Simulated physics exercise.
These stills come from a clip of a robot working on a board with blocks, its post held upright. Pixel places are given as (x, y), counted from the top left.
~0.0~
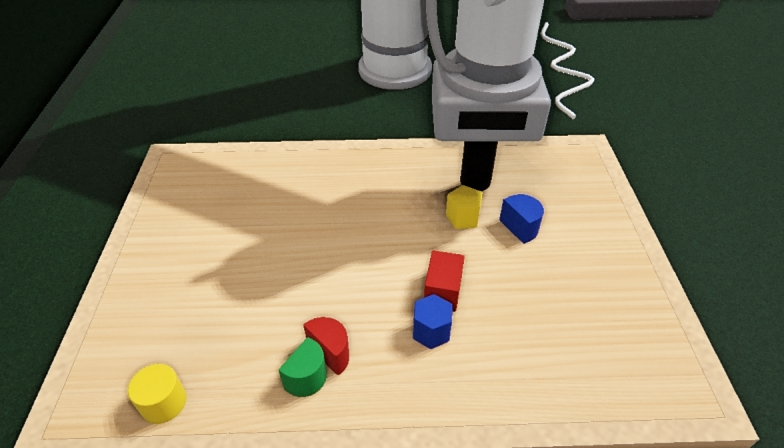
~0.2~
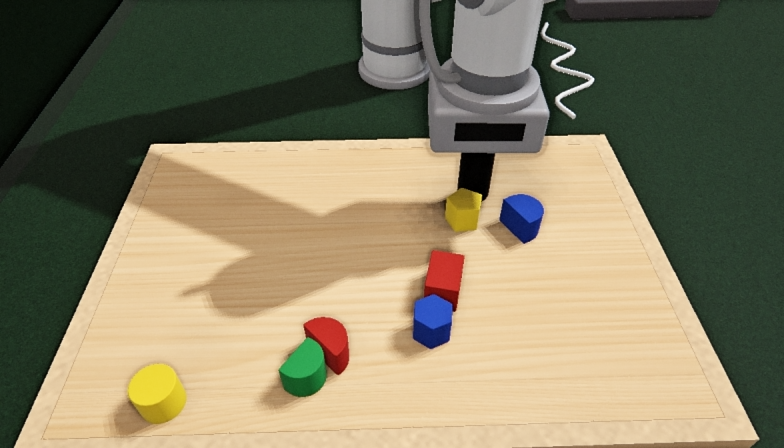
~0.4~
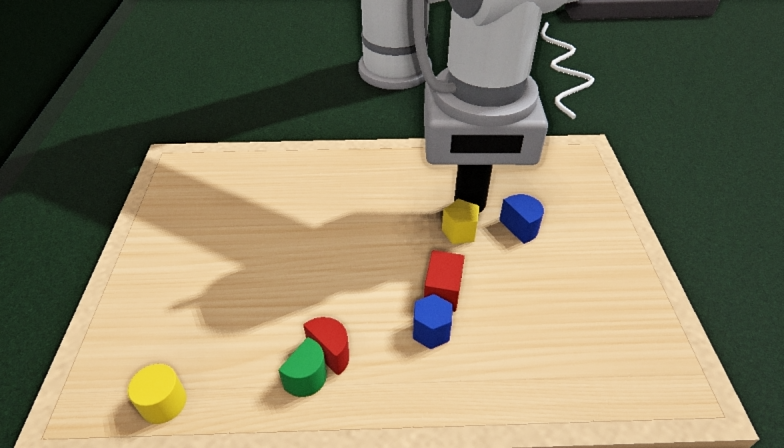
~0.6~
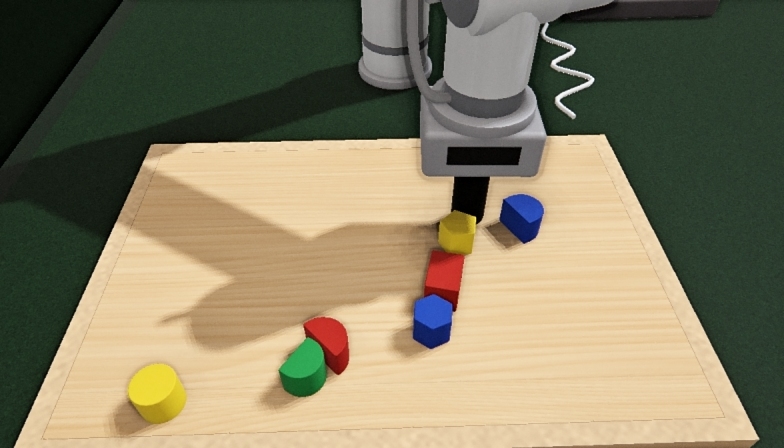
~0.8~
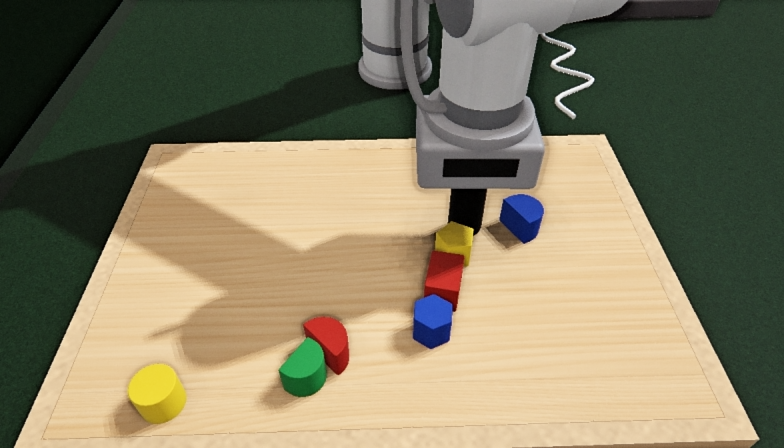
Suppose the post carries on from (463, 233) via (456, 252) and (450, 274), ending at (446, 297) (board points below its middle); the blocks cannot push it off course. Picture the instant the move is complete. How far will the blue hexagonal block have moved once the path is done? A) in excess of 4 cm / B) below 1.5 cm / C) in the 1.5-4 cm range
The correct letter is A.
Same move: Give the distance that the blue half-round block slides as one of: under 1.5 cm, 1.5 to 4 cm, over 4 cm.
It ends within 1.5 cm of its spot.
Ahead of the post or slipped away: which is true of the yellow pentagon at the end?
Still being pushed.
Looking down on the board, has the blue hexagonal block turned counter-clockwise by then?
I'd say yes.
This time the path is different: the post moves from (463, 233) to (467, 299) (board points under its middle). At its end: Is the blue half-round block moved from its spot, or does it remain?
Stays put.
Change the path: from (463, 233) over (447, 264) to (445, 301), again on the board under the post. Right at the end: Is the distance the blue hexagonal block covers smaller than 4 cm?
That would be a no.
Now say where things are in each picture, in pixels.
Post tip at (475, 183); block tops, blue hexagonal block at (433, 311); red oblong at (445, 270); yellow pentagon at (466, 197); blue half-round block at (526, 206), in the first picture.
Post at (473, 194); yellow pentagon at (466, 199), in the second picture.
Post at (470, 205); yellow pentagon at (463, 211), in the third picture.
Post at (467, 216); yellow pentagon at (460, 223), in the fourth picture.
Post at (464, 227); blue hexagonal block at (433, 311); red oblong at (445, 270); yellow pentagon at (456, 234); blue half-round block at (526, 206), in the fifth picture.
On the path given first. Halfway along, post at (453, 257); blue hexagonal block at (431, 339), turned 25° anticlockwise; red oblong at (430, 300); yellow pentagon at (440, 266).
At the end, post at (446, 290); blue hexagonal block at (419, 383), turned 30° anticlockwise; red oblong at (418, 339); yellow pentagon at (430, 302); blue half-round block in place.
